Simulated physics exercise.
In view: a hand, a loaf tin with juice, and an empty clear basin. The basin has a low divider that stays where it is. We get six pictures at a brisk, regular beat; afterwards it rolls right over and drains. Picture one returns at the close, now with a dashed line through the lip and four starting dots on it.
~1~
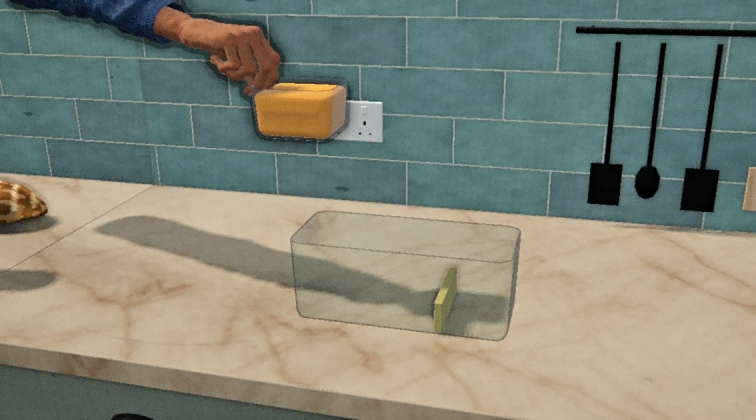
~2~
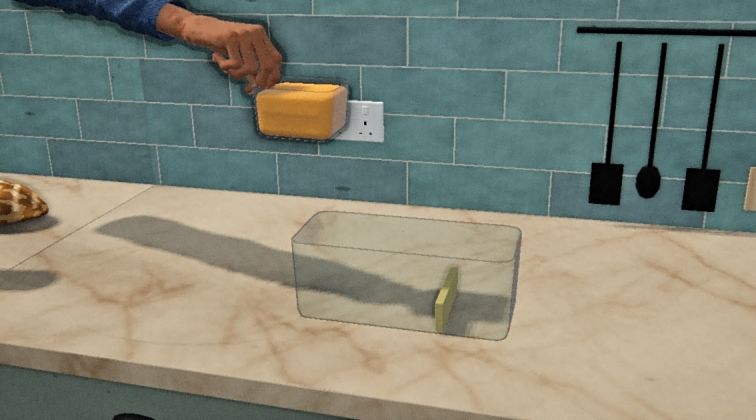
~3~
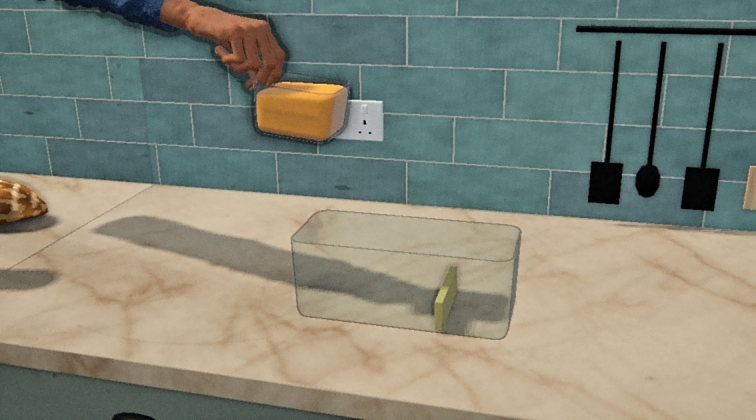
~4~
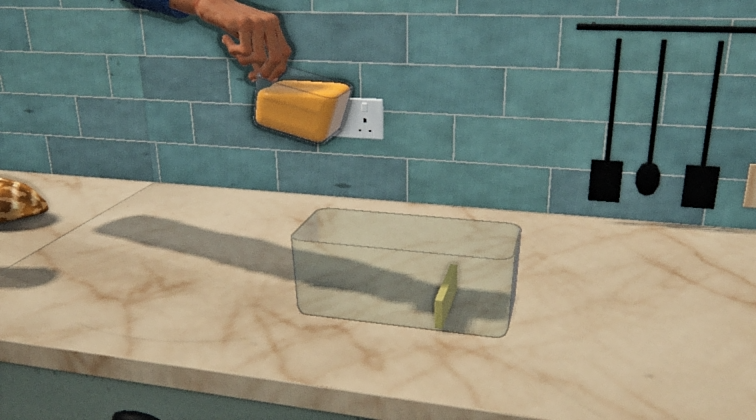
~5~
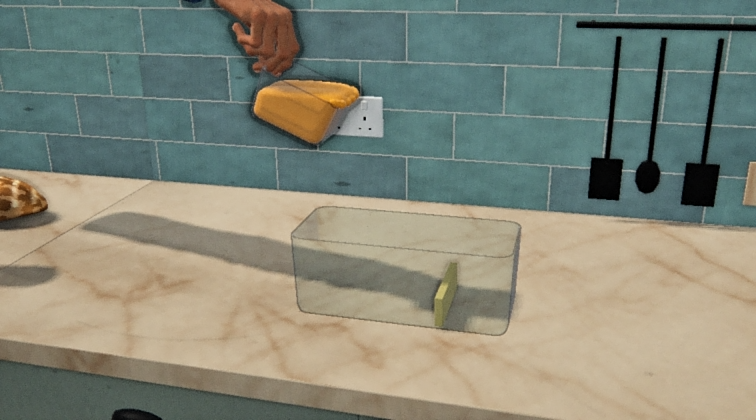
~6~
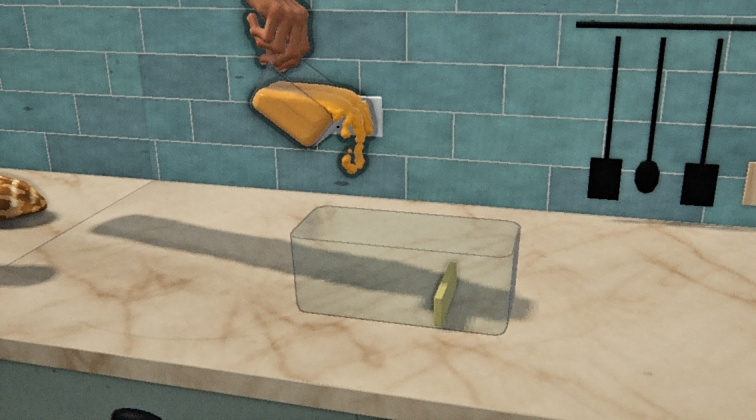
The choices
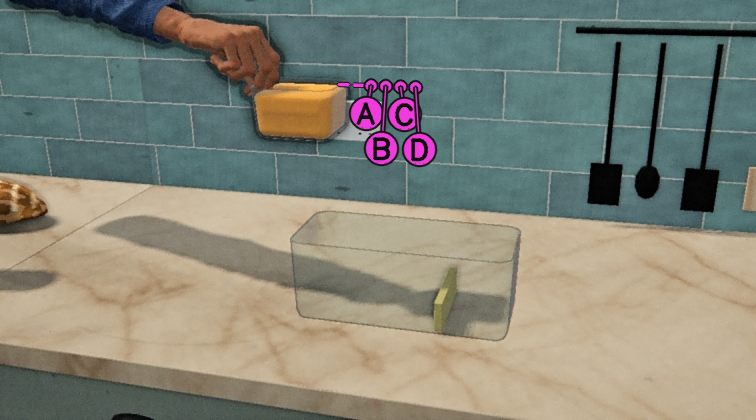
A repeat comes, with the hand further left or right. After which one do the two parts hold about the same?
Choose B.
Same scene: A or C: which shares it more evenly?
C it is.
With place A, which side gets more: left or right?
More ends on the left.
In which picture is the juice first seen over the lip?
In picture 5.
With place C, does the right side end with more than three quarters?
No.
On the marked copy, A at (371, 85); B at (385, 86); C at (400, 86); D at (415, 87).
For place A, about 84 % ends left of the wall and 14 % right of it.
For place B, about 49 % ends left of the wall and 50 % right of it.
For place C, about 31 % ends left of the wall and 68 % right of it.
For place D, about 24 % ends left of the wall and 75 % right of it.
